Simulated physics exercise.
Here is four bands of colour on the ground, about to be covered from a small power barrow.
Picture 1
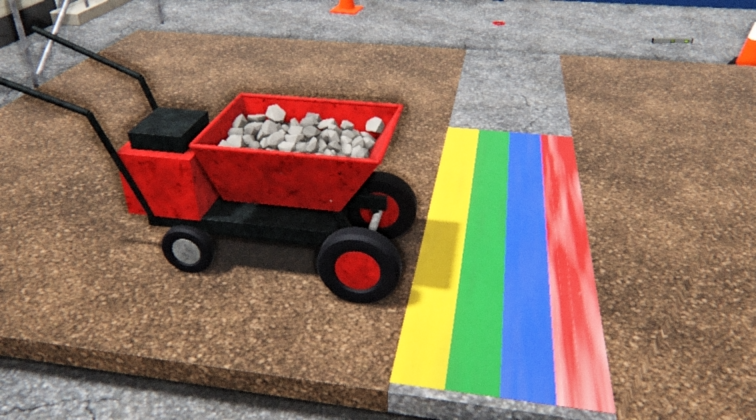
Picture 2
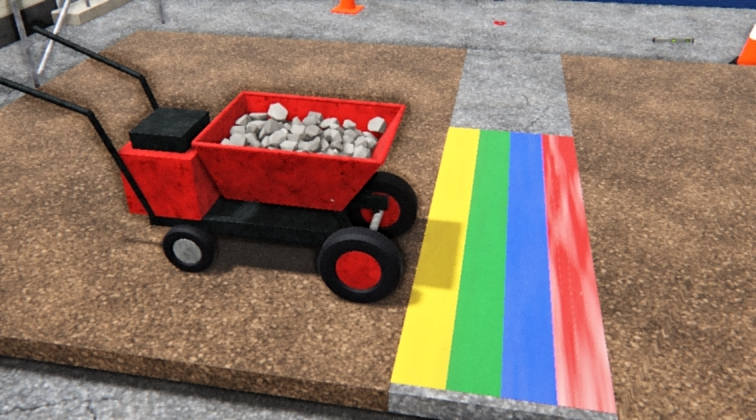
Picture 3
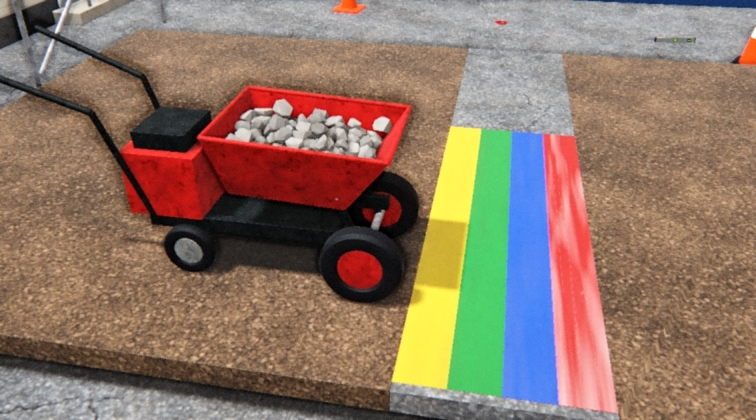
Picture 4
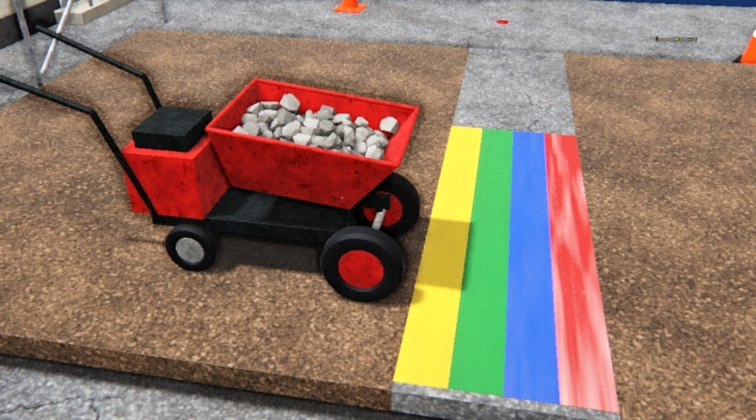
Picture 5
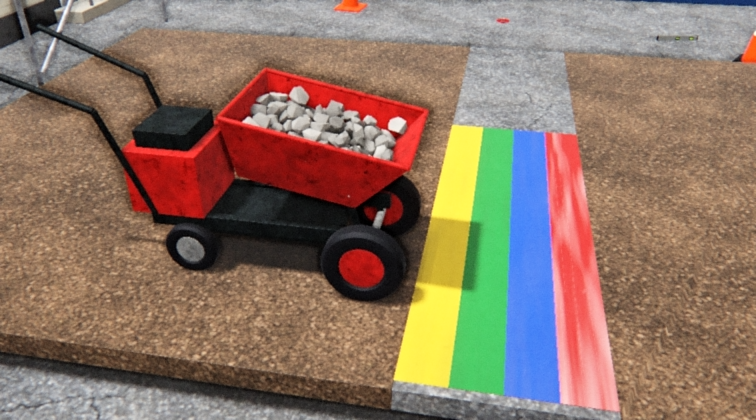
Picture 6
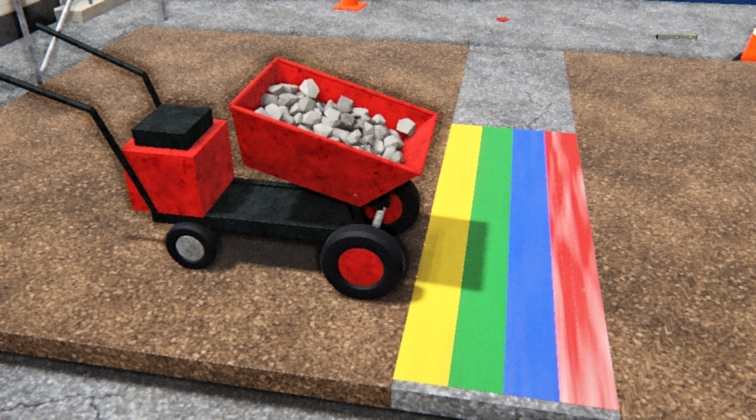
In the video, a small red power barrow loaded with broken grey stones stands beside yellow, green, blue and red strips on the ground. Its skip starts level, then gradually tilts forward to the right while the wheels stay in place.
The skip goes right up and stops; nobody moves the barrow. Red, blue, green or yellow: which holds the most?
Most covered: The blue band.
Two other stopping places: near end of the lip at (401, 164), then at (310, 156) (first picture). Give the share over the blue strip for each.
First some 40, then 20 per cent.
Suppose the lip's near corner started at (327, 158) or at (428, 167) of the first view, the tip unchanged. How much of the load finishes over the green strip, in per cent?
First some 40, then 0 per cent.
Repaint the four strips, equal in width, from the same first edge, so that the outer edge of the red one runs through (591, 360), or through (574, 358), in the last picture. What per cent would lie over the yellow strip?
First some 0, then 0 per cent.
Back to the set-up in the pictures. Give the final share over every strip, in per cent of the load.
Yellow strip near 5; green strip near 25; blue strip near 40; red strip near 20.
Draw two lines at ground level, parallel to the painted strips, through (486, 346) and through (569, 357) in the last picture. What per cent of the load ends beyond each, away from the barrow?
First some 80, then 30 per cent.
Just after the last frame, skip tipped steeply; every one in the skip.
A moment on, skip tipped steeply; the larger part in the skip; about a tenth over the green strip; about a tenth over the blue strip; just a few over the red strip; just a few falling.
Further on, skip tipped right over; roughly a quarter in the skip; just a few over the yellow strip; about a tenth over the green strip; roughly a third over the blue strip; roughly a quarter over the red strip; about a tenth off the paint.
When it is over, skip tipped right over; just a few over the yellow strip; roughly a quarter over the green strip; roughly a third over the blue strip; roughly a quarter over the red strip; about a tenth off the paint.
